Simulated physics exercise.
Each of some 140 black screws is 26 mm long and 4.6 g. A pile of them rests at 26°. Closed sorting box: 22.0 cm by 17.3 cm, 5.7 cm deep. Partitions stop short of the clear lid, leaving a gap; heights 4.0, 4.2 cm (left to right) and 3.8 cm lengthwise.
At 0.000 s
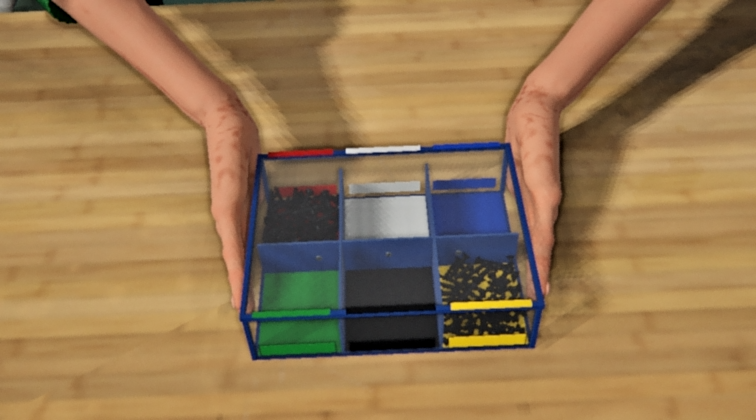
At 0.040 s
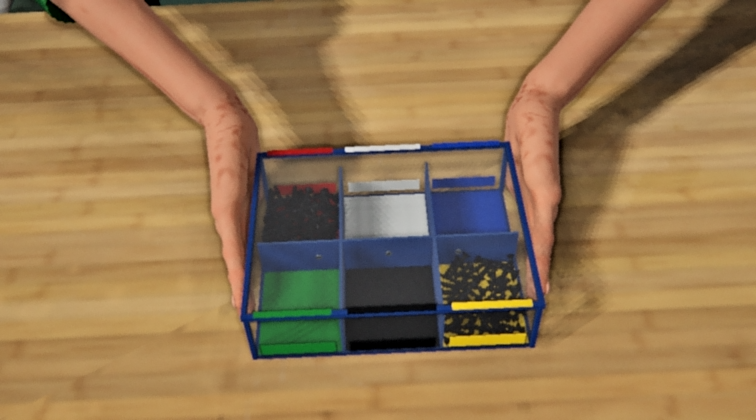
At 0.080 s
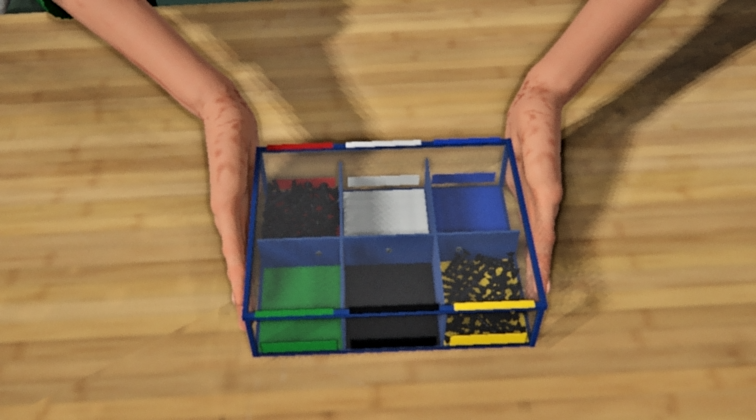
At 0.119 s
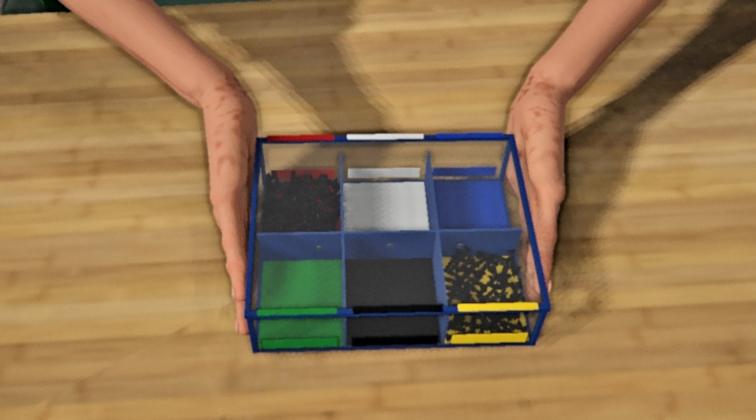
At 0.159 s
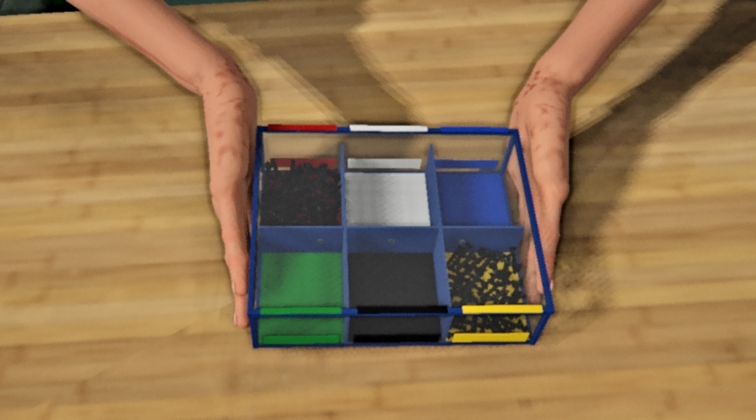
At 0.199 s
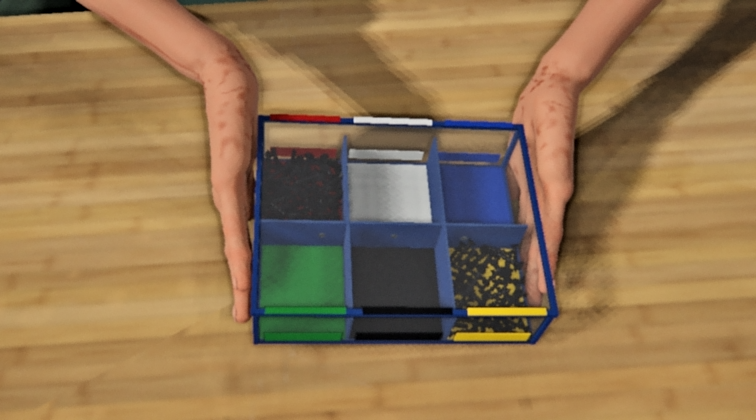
A light wooden tabletop with streaky grain is seen from above at a steep angle by a camera that stays still. Two bare hands hold a clear-lidded, blue-edged box of six compartments, with red, white and blue behind and green, black and yellow in front, small black screws covering much of the red and yellow ones. The hands tilt the box slightly, its right front corner lowest, while the screws barely shift.
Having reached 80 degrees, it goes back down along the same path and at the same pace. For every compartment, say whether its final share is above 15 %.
Red compartment: Yes, blue compartment: No, green compartment: No, yellow compartment: Yes, white compartment: No, black compartment: No.
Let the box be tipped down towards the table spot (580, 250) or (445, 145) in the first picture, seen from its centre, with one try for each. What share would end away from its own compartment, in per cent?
10 and 10 %.
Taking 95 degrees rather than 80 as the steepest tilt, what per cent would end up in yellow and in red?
You'd find yellow with 40 % and red with 50 %.
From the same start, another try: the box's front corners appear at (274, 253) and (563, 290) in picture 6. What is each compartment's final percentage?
Final shares: Red 45%, blue 5%, green 0%, yellow 40%, white 10%, black 0%.
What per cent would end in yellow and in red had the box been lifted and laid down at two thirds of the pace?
Yellow 40; red 55.
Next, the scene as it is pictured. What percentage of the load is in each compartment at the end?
Final shares in percent: Red 55, blue 0, green 0, yellow 40, white 0, black 5.
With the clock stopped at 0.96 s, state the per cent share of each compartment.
You'd see red at 60, blue at 0, green at 0, yellow at 40, white at 0 and black at 0 per cent.
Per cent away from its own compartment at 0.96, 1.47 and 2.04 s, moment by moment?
Roughly 0, 10, 10.
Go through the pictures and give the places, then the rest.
In the first frame, box tilt 0 degrees, front corners at (245, 316) and (538, 303); red 60 %, yellow 40 %.
In the second frame, box tilt 1 degrees, front corners at (246, 316) and (539, 303).
In the third frame, box tilt 3 degrees, front corners at (248, 315) and (541, 304).
In the fourth frame, box tilt 6 degrees, front corners at (250, 313) and (544, 306), lowest corner right front.
In the fifth frame, box tilt 10 degrees, front corners at (253, 311) and (548, 308), lowest corner right front.
In the sixth frame, box tilt 13 degrees, front corners at (257, 310) and (552, 311), lowest corner right front; red 60 %, yellow 40 %. The box's pace is about 95 degrees a second.
After 0.96 s, tilt 80 degrees; red 60 %, yellow 40 %.
After 1.47 s, tilt 35 degrees; red 55 %, yellow 40 %, black 5 %.
After 2.04 s, tilt 0 degrees; red 55 %, yellow 40 %, black 5 %.
By 2.6 s all is still; red 55 %, blue 0 %, green 0 %, yellow 40 %, white 0 %, black 5 %.
